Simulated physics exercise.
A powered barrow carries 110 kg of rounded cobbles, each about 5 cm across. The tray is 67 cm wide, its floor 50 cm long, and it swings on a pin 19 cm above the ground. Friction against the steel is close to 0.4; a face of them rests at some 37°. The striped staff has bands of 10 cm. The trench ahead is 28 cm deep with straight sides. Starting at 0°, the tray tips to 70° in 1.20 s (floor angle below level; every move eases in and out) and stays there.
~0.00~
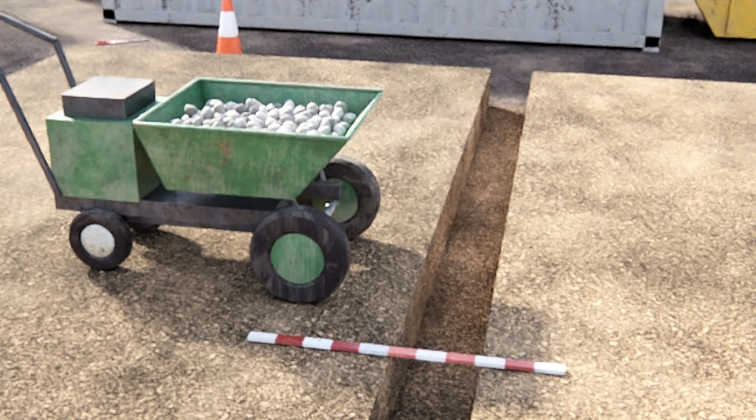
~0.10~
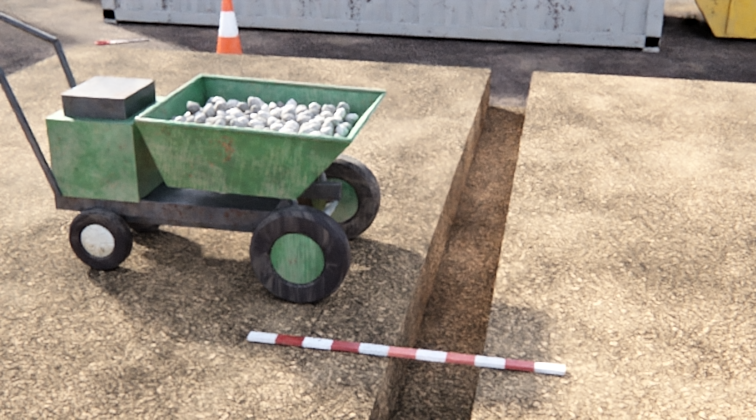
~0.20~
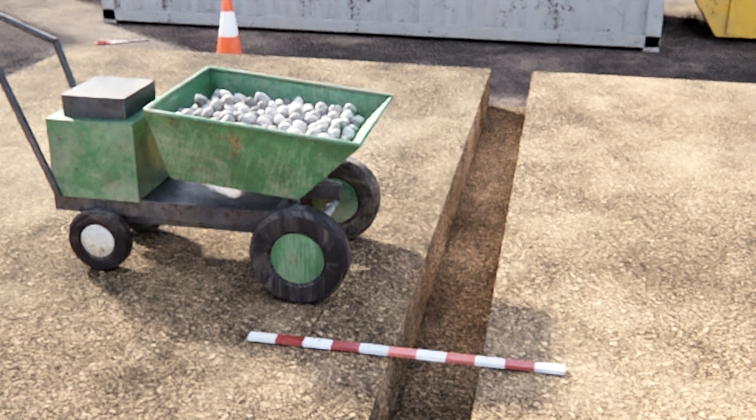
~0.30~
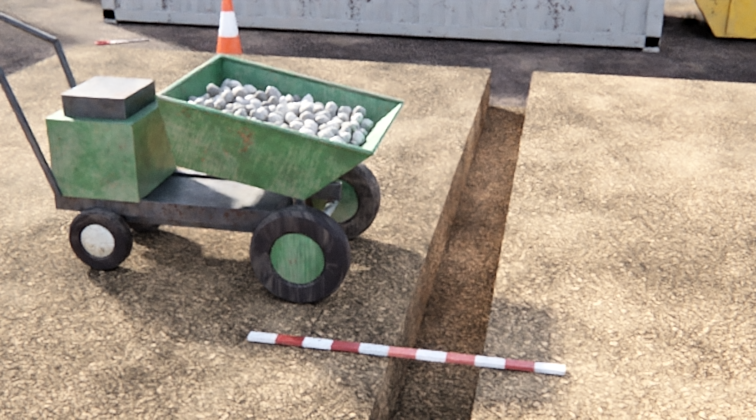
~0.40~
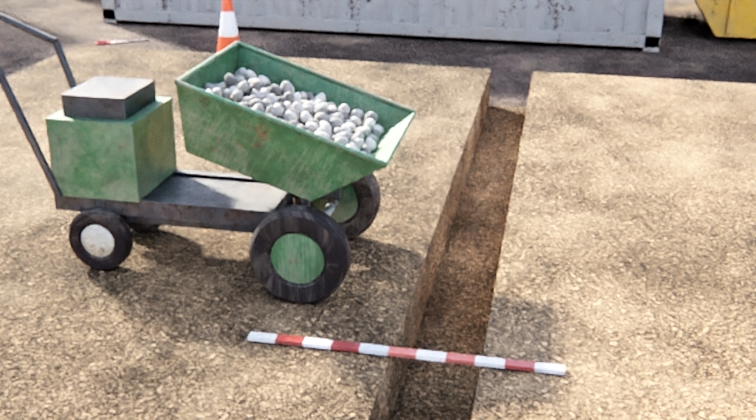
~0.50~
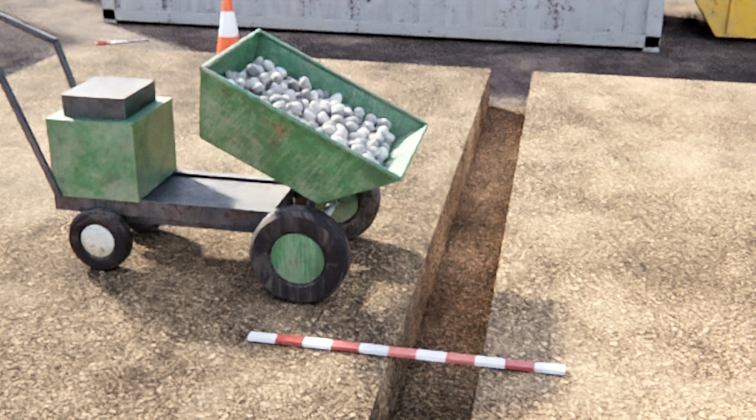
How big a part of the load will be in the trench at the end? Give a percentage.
About 67 per cent.
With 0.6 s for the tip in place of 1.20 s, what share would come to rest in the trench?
It would be near 50 per cent.
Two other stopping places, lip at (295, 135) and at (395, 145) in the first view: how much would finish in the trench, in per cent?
First some 100, then 25 per cent.
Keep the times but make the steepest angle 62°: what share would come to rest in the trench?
It would be near 75 per cent.
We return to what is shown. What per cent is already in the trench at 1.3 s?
About 25 per cent by then.
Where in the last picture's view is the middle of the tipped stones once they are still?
Their middle is at about (476, 319).
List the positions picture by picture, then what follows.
In the first frame, lip at (348, 140), floor tilted 0°, highest stones at (288, 116).
In the second frame, lip at (351, 141), floor tilted 1°, highest stones at (260, 114); the stones move at 0.2 m/s on average.
In the third frame, lip at (360, 146), floor tilted 5°, highest stones at (237, 105); the stones move at 0.4 m/s on average.
In the fourth frame, the tray is at 11°, its lip at (372, 154); the top of the load is at (228, 94); the stones move at 0.5 m/s on average.
In the fifth frame, the tray is at 18°, its lip at (386, 165); the top of the load is at (243, 84); the stones move at 0.6 m/s on average.
In the sixth frame, the tray is at 26°, its lip at (401, 180); the top of the load is at (260, 73); the stones move at 0.7 m/s on average.
After 0.9 s the floor is at 59°; 100 % in the tray; the foremost stones are at (438, 218).
After 1.3 s the floor is at 70°; 58 % in the tray, 27 % in the trench, 15 % past the trench; the foremost stones are at (553, 303).
After 1.6 s the floor is at 70°; 22 % in the tray, 45 % in the trench, 32 % past the trench; the foremost stones are at (670, 290).
After 3.6 s the floor is at 70°; 0 % in the tray, 67 % in the trench, 33 % past the trench; the foremost stones are past the picture's edge.
